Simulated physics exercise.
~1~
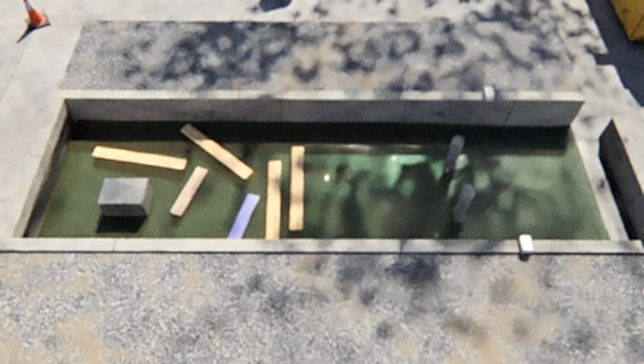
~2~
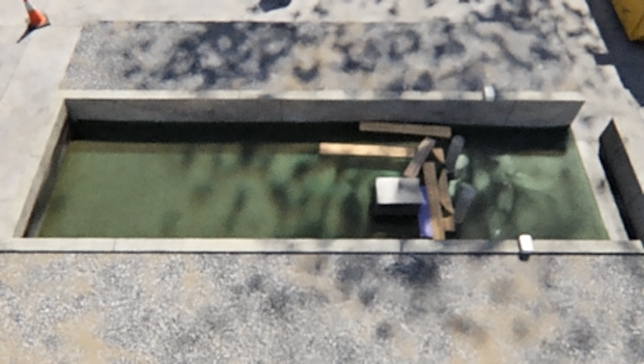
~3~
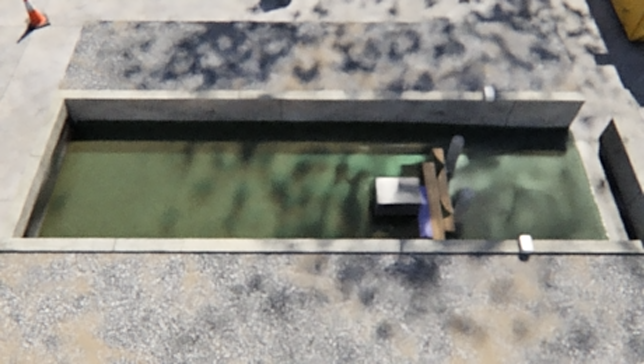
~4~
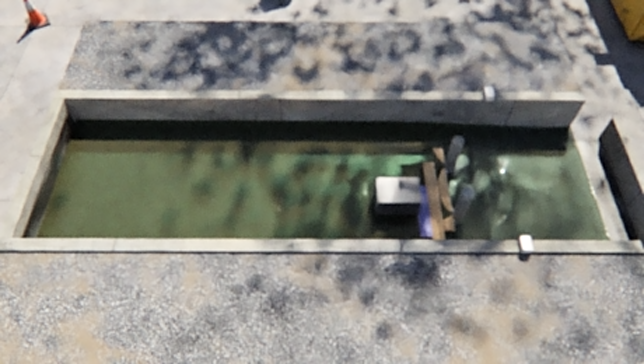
Green water in a concrete channel carrying planks and a grey block rightward, some disappearing, the rest jamming short of the marks.
